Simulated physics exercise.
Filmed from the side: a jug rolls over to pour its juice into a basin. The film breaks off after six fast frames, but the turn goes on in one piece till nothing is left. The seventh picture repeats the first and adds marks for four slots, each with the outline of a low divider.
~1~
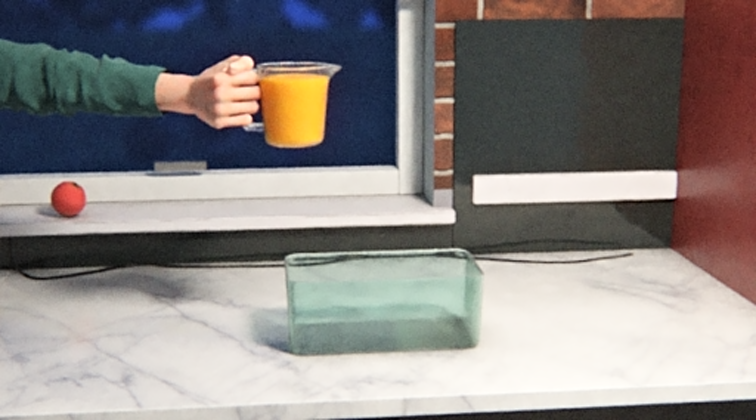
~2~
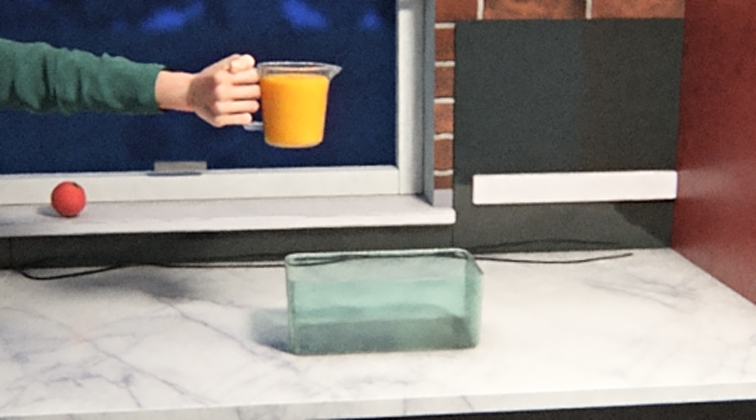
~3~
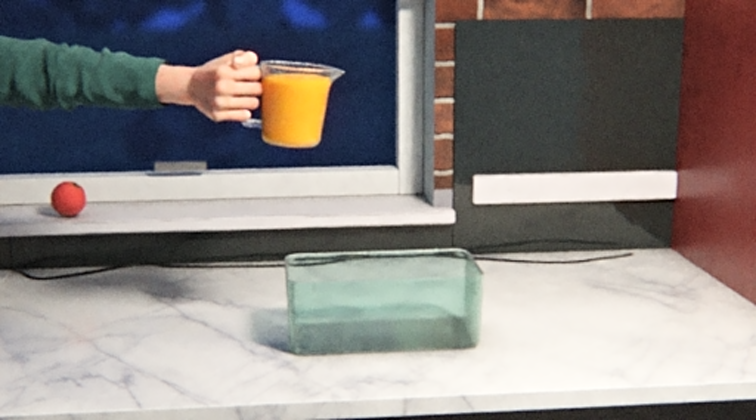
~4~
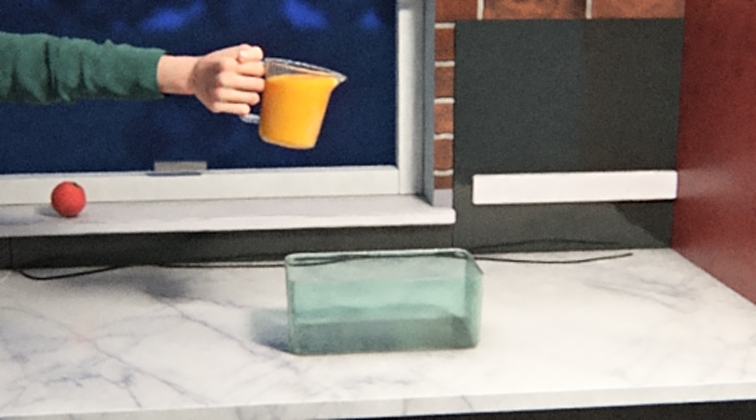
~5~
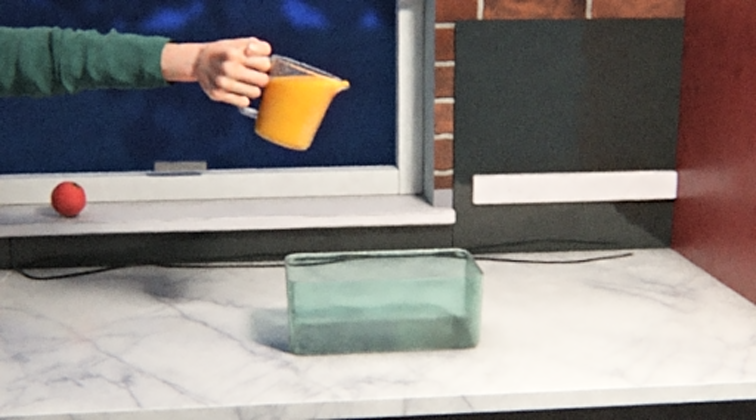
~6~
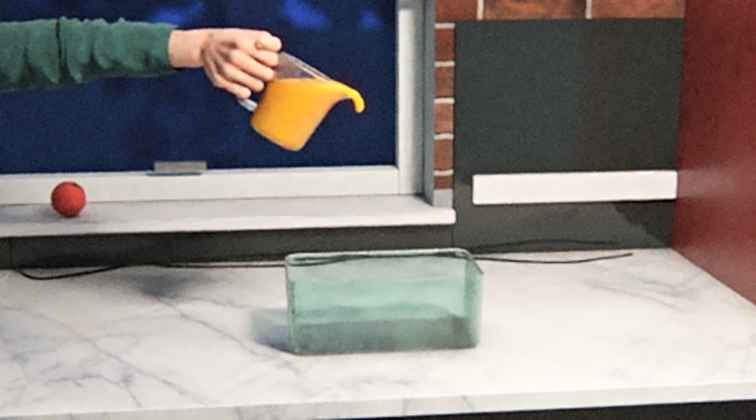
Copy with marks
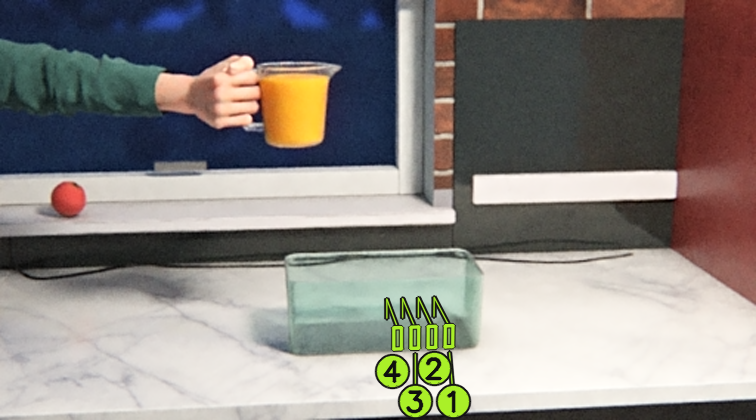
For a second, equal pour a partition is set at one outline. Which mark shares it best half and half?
Go for 3.
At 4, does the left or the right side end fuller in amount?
The right one.
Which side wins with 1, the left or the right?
The left side.
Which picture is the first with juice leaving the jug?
Picture 6.
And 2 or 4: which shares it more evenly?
The answer is 4.
In lime, 1 at (449, 352); 2 at (432, 353); 3 at (415, 353); 4 at (398, 354).
If 1 is chosen, about 84 % ends left of the wall and 10 % right of it; 5 % is lost outside.
If 2 is chosen, about 88 % ends left of the wall and 7 % right of it; 5 % is lost outside.
If 3 is chosen, about 54 % ends left of the wall and 42 % right of it; 4 % is lost outside.
If 4 is chosen, about 26 % ends left of the wall and 71 % right of it; 3 % is lost outside.
